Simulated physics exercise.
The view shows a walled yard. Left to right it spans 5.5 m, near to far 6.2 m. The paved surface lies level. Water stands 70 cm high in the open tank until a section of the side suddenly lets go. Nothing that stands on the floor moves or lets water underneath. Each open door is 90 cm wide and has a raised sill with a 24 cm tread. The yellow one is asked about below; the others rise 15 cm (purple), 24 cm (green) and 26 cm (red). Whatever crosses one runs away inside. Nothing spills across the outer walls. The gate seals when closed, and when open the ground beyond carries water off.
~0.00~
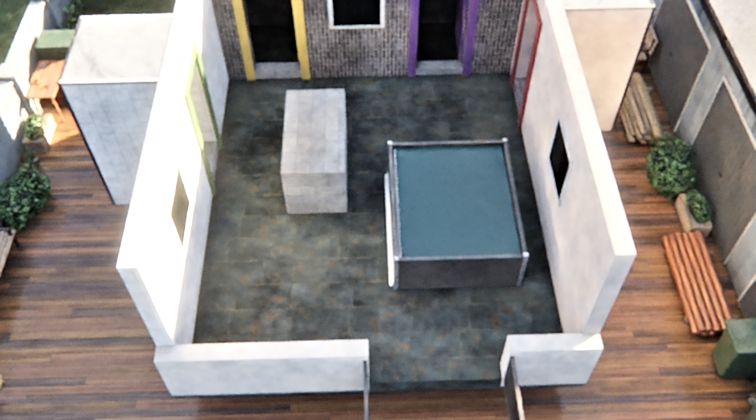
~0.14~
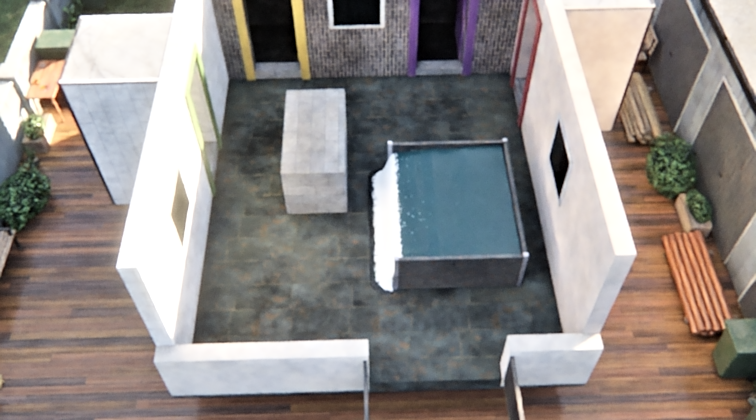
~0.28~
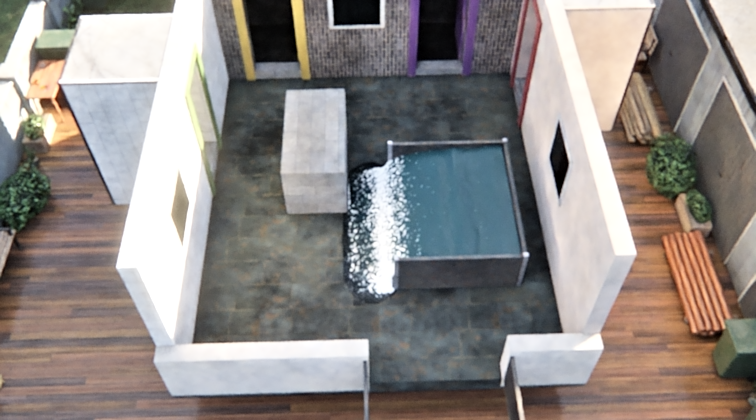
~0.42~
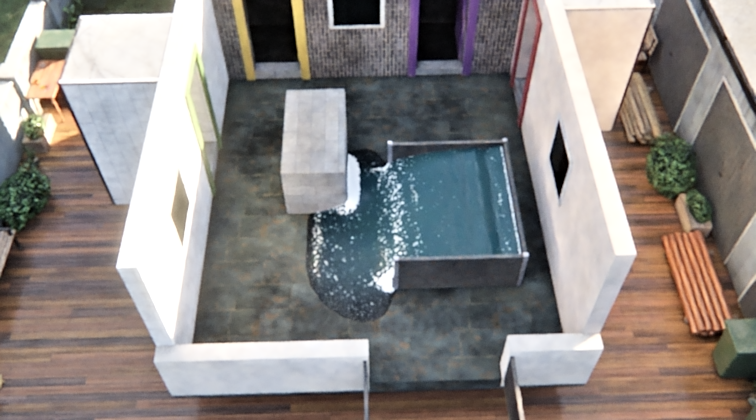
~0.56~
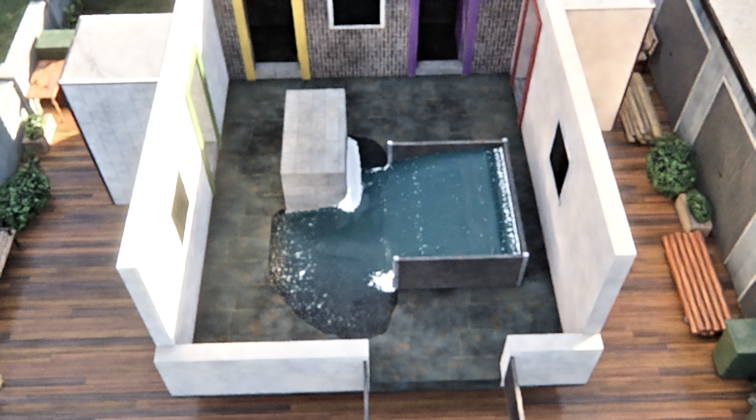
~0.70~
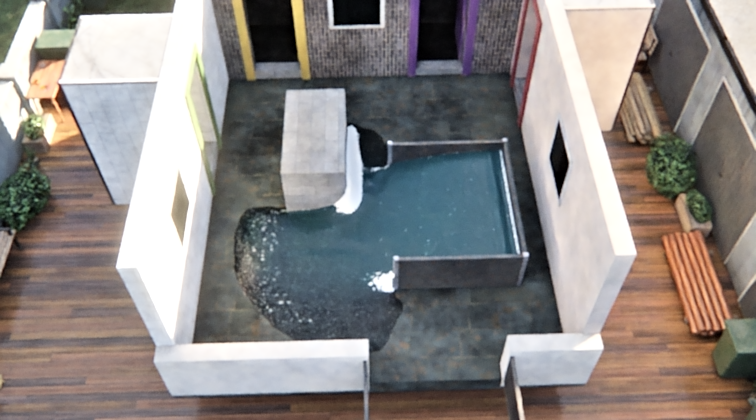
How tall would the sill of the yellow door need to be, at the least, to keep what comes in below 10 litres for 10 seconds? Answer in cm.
About 16 cm.
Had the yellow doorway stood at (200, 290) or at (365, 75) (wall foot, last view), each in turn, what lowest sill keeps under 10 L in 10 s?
Roughly 33 and 19 cm.
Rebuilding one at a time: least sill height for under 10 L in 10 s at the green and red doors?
About 8.0 cm at green and 12.5 cm at red.
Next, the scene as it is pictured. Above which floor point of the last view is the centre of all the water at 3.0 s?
Around (336, 228).
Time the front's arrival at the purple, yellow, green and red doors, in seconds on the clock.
Purple 1.6 s, yellow 2.2 s, green 1.4 s, red 2.6 s.
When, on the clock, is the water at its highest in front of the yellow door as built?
Around 3.6 s.
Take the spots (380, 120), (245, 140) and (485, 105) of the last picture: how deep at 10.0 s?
Roughly 6, 8 and 12 cm, in turn.
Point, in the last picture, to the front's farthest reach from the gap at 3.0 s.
Around (229, 82).
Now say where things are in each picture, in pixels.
The first picture shows still water, 70 cm deep, in the open tank at (454, 200); the yellow door at (273, 37) is dry.
In the second picture, the front is at (378, 285), 0.3 m from the gap at (395, 218); 0.6 m2 of floor is wet, 70 cm left at the back.
In the third picture, the gap is at (394, 220), the front 0.7 m out at (351, 283); the back of the open tank holds 70 cm.
In the fourth picture, the gap is at (394, 221), the front 1.3 m out at (313, 274); the back of the open tank holds 66 cm.
In the fifth picture, the gap is at (394, 221), the front 1.9 m out at (275, 272); the back of the open tank holds 59 cm.
In the sixth picture, the front is at (240, 242), 2.5 m from the gap at (394, 221); 5.9 m2 of floor is wet, 60 cm left at the back; the yellow door at (273, 37), 4.3 m from the gap, is still 1.9 m from the nearest water.
After 1.4 s water covers 45 % of the floor, deepest (45 cm) near (361, 201); it has not reached the yellow door.
After 3.0 s water covers 70 % of the floor, deepest (33 cm) near (189, 372); 10 cm at the yellow door, 0 litres in over its 20 cm sill.
After 10.0 s water covers 100 % of the floor, deepest (16 cm) near (551, 361); 9 cm at the yellow door, 2 litres in over its 20 cm sill.
At the yellow door as built, the water arrived by 2.2 s and peaked near 19 cm at 3.6 s.
Run again over the same 10 s with other heights there, 20 litres in over 14.5 cm, 3 litres over 19.5 cm. The limit of 10 litres is kept from about 16 cm up.
